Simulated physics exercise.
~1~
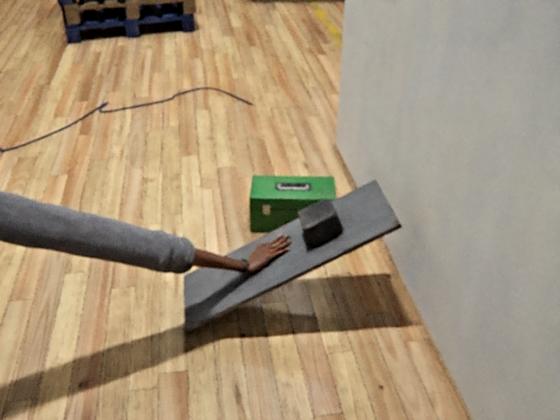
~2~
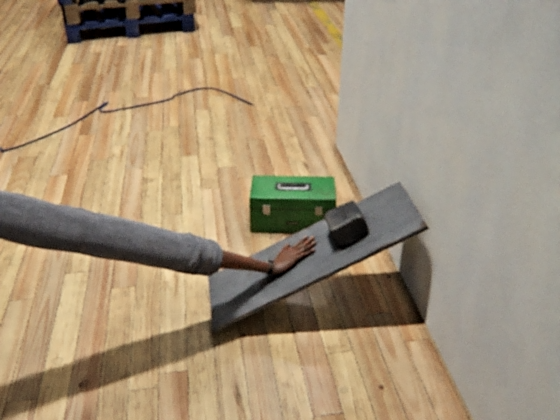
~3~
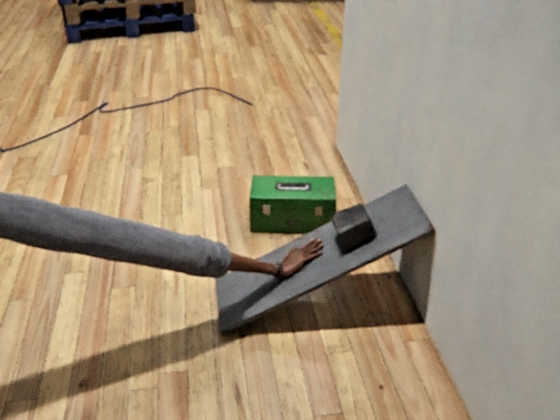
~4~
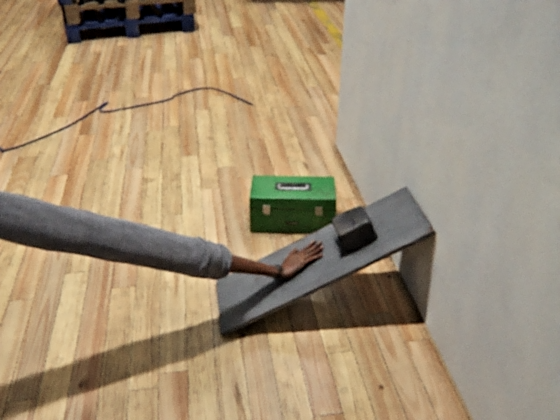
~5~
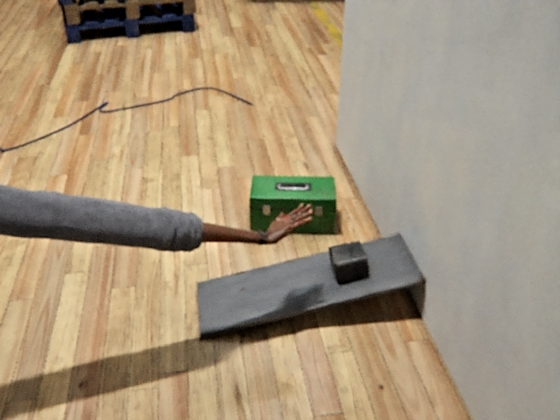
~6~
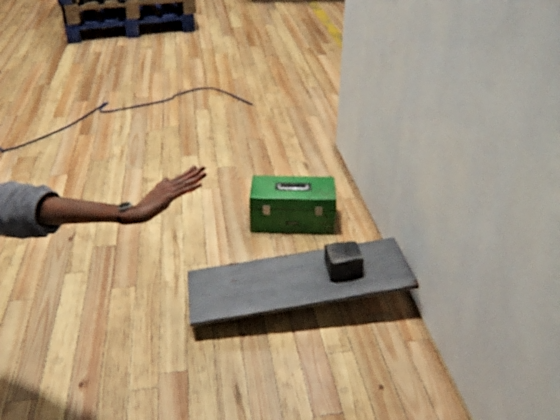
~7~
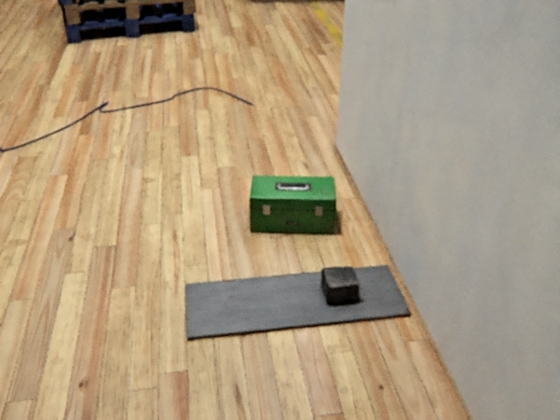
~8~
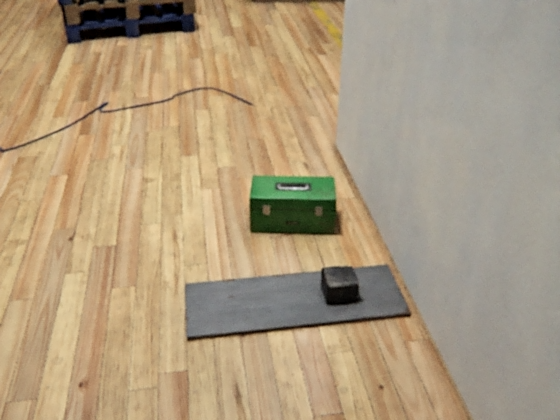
At the start, a hand in a grey sleeve presses on a tilted grey board with a dark block resting on it, beside a green toolbox on a wooden floor. The hand guides the board to the right until its raised end leans against the pale wall, then holds it there briefly. As the hand lifts off and draws back to the left, the board slips, its upper end sliding down the wall. It keeps sinking as the arm leaves view. Finally the board lies flat on the floor, the block still on top and the toolbox unmoved.
